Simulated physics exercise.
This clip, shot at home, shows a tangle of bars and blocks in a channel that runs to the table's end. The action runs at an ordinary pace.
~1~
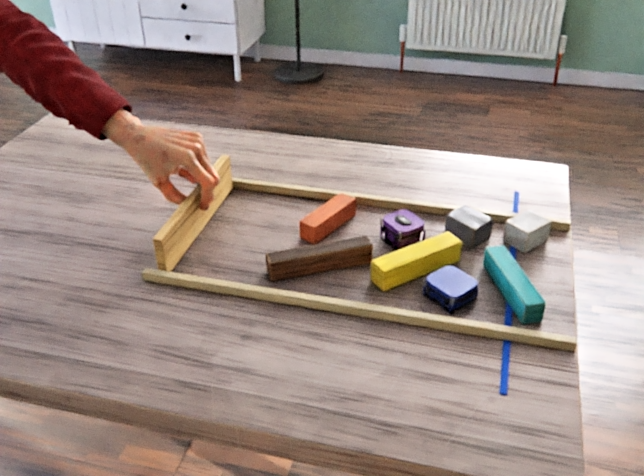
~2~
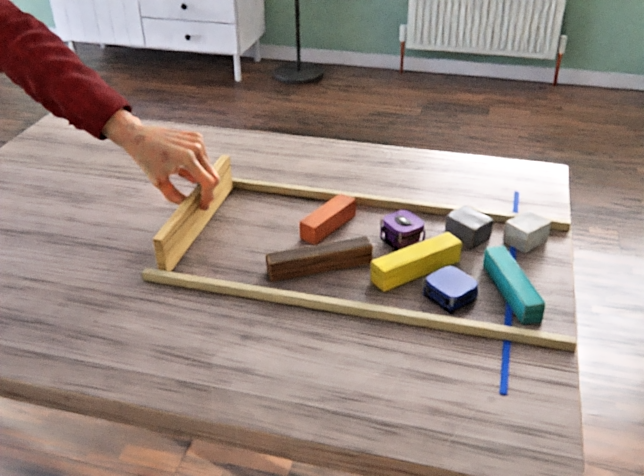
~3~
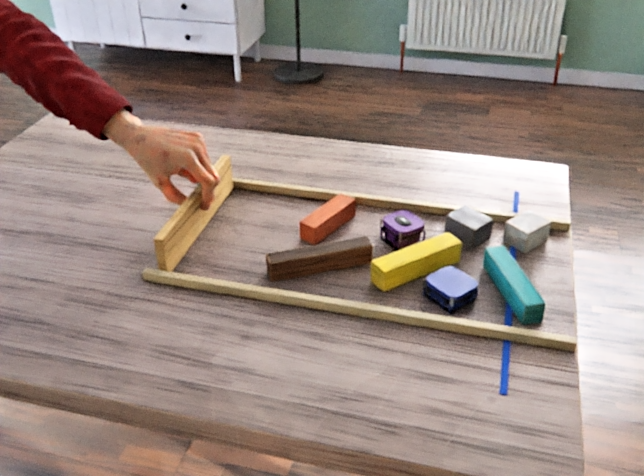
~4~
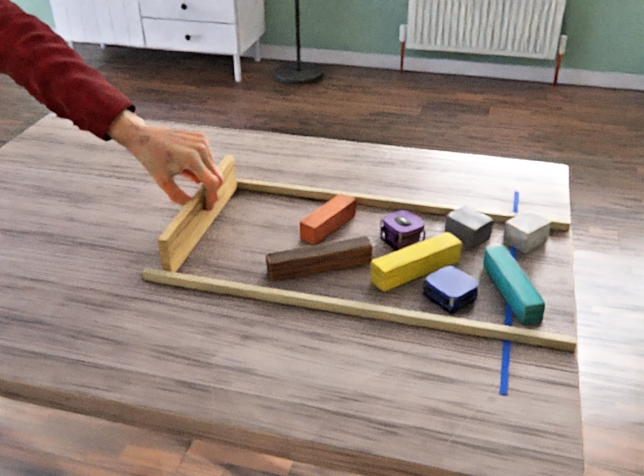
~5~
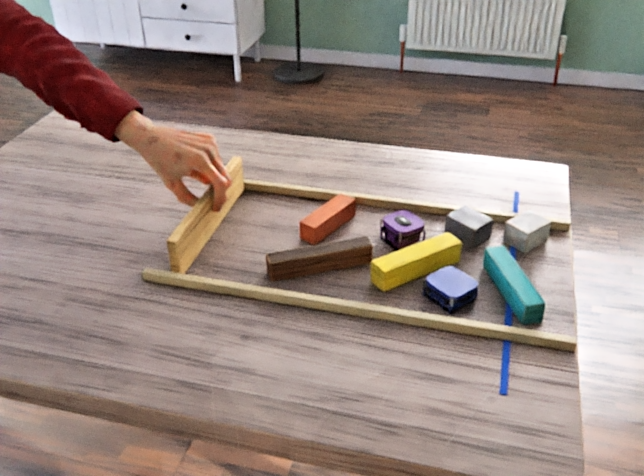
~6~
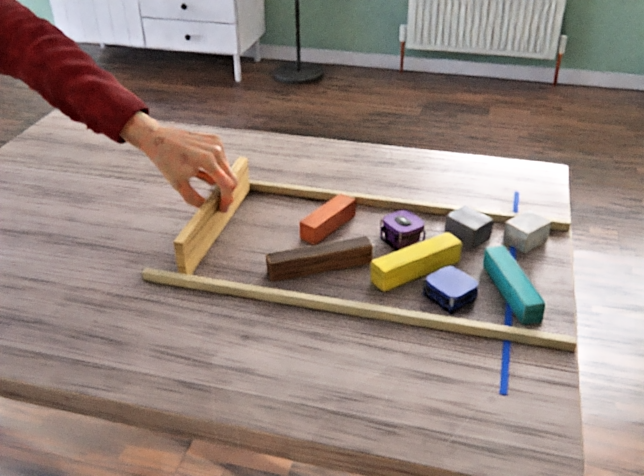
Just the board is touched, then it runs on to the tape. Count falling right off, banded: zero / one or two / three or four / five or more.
Expect a modest handful, three or four, to go down.
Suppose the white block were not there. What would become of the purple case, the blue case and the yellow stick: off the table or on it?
Well, the purple case is left in place, the blue case topples off and the yellow stick is left in place.
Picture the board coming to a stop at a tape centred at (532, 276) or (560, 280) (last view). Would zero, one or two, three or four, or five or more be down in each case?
Taking them in turn, at least five; five or more.
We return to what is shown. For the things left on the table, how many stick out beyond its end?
You'd get 1.
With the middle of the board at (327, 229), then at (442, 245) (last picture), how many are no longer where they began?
Tally: First 3; then 8.
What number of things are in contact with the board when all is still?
Well, it touches 2.
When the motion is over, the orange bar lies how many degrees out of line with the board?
It sits some 0° out of line.
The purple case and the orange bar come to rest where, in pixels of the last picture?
Purple case: About (554, 240); orange bar: About (525, 244).
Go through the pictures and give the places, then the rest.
White block (527, 231); turquoise stick (513, 283); grey block (468, 227); board (197, 211); tape (511, 273), in the first picture.
Turquoise stick (513, 283); brown stick (320, 258), in the second picture.
Grey block (468, 227); blue case (451, 290), in the third picture.
White block (527, 232); orange bar (328, 218), in the fourth picture.
Turquoise stick (513, 283); purple case (403, 231), in the fifth picture.
White block (527, 232); turquoise stick (513, 283); grey block (468, 227); board (216, 213); tape (511, 273), in the sixth picture.
Early on, none off yet; white block at rest near (527, 232); turquoise stick at rest near (513, 283); grey block at rest near (468, 227).
Finally, the number that fall off is three or four; lost, blue case, grey block, turquoise stick and white block.
